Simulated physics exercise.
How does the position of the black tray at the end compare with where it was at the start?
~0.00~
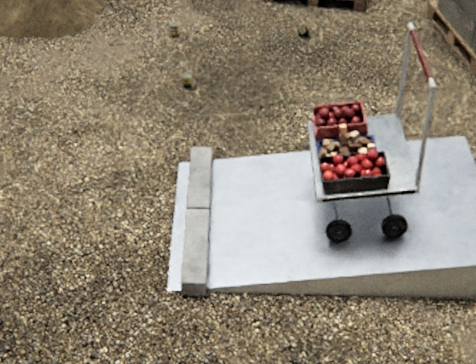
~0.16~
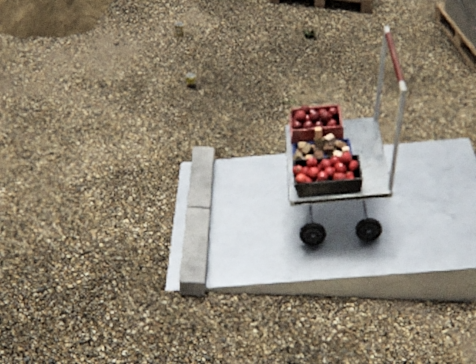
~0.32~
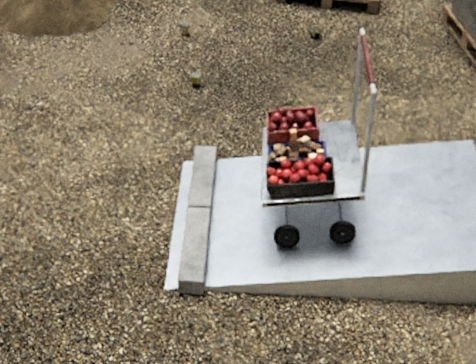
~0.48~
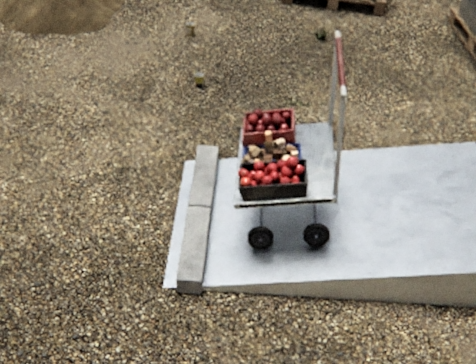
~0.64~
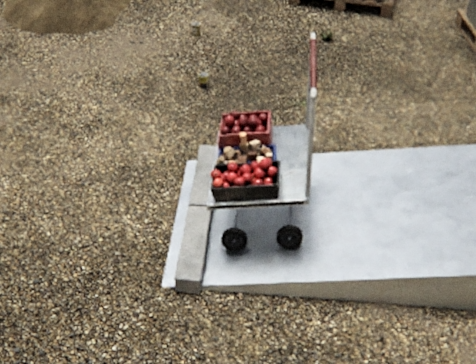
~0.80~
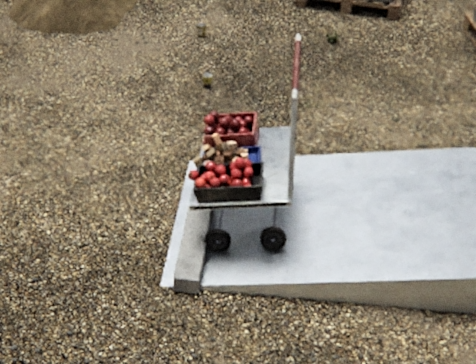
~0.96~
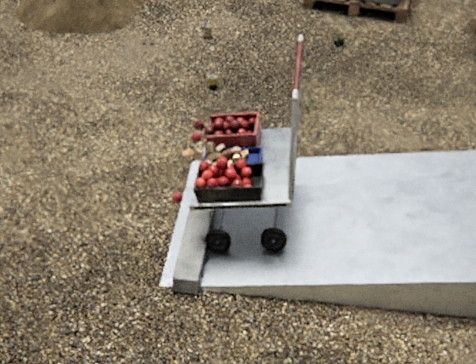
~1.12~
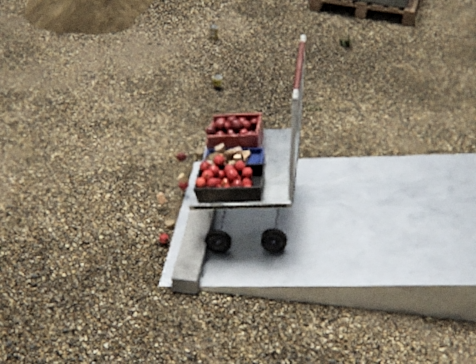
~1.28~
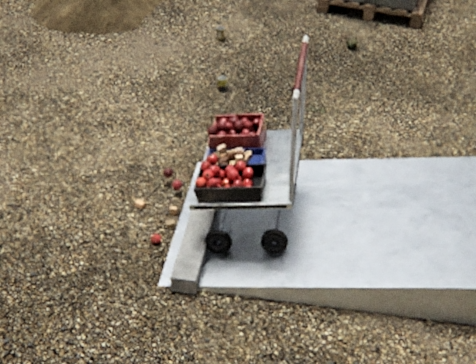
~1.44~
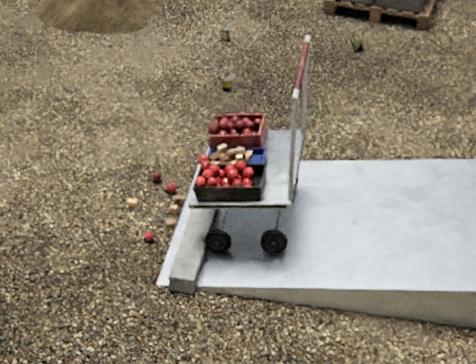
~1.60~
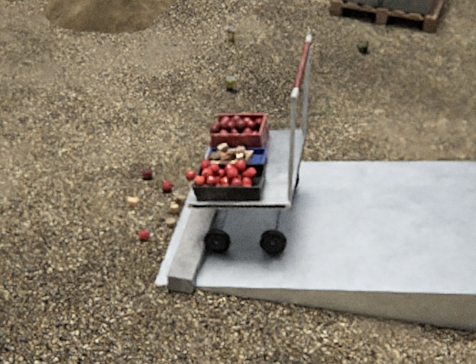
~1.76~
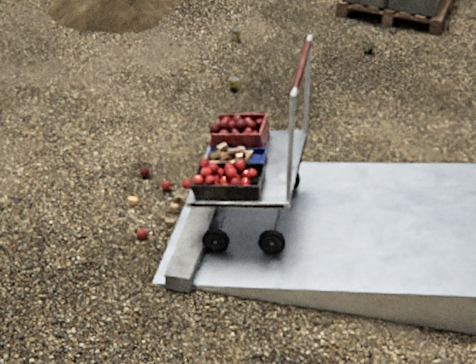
The black tray starts over the middle of the ramp and ends well to the left, close to the raised sill at the ramp's lower end.
